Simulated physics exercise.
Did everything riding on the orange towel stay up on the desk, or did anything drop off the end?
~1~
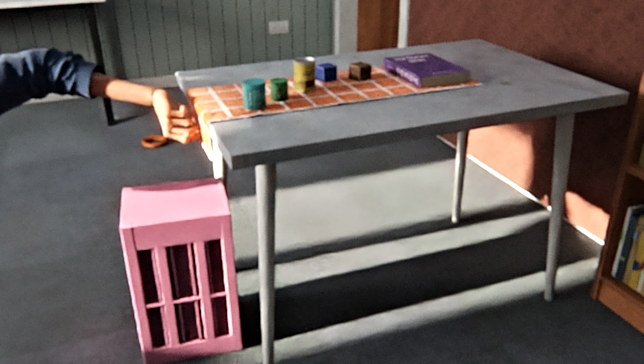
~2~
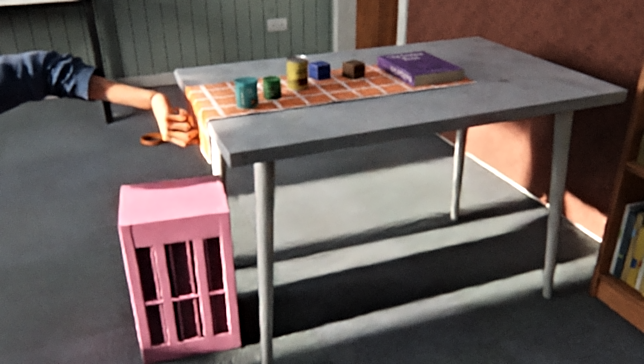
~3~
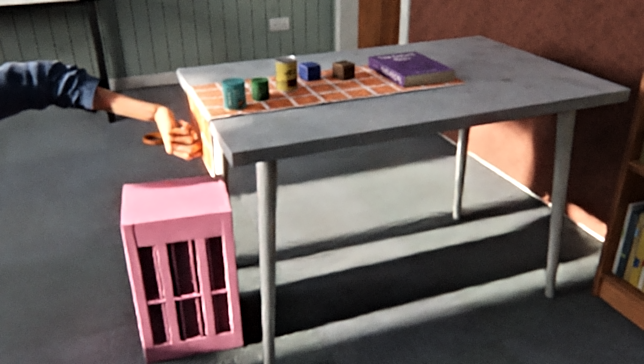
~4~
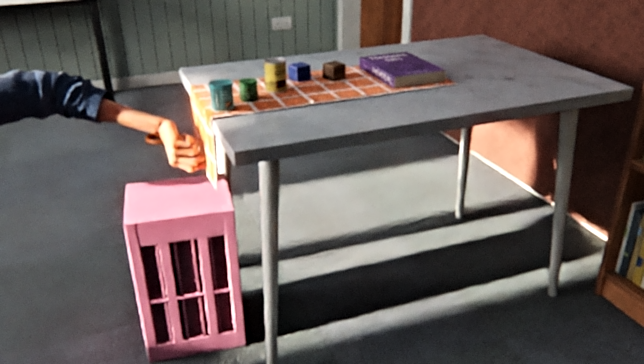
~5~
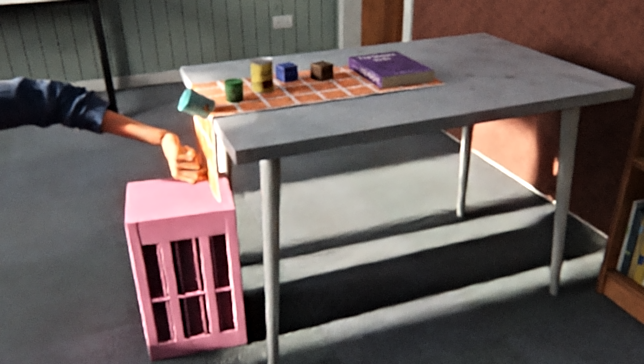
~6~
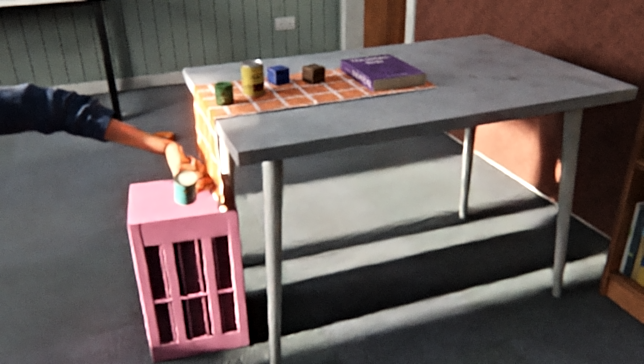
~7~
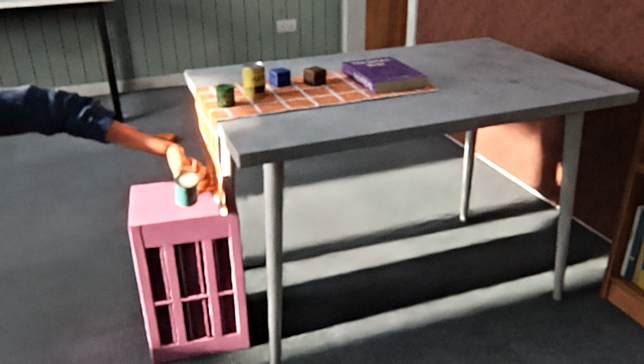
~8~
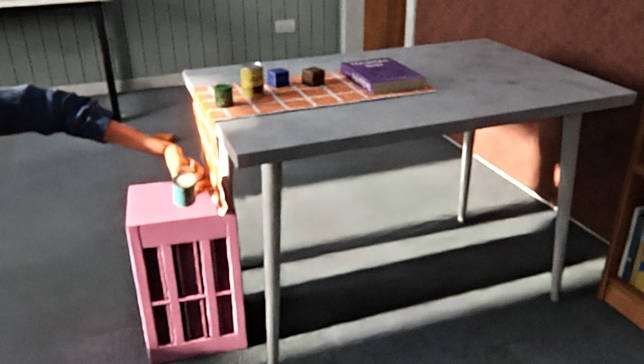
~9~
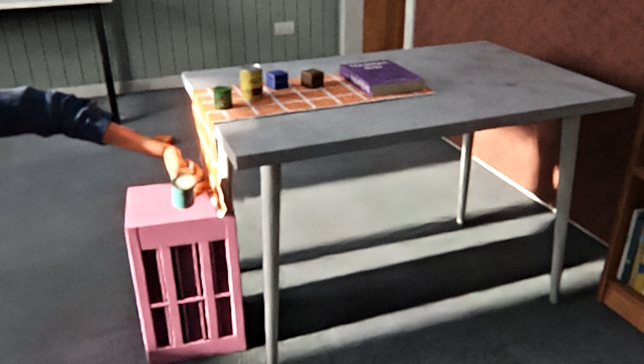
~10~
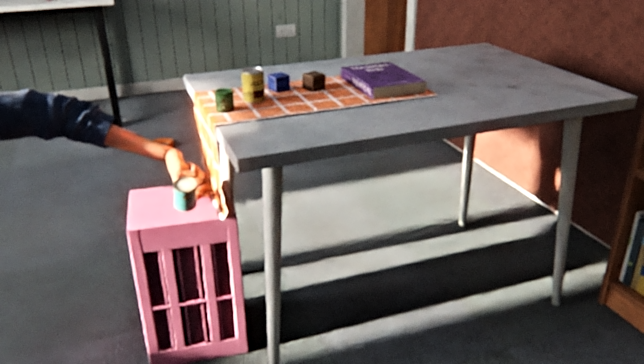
One thing dropped off. The turquoise can tipped over the end and came to rest on the pink crate, while the other things stayed on the desk.
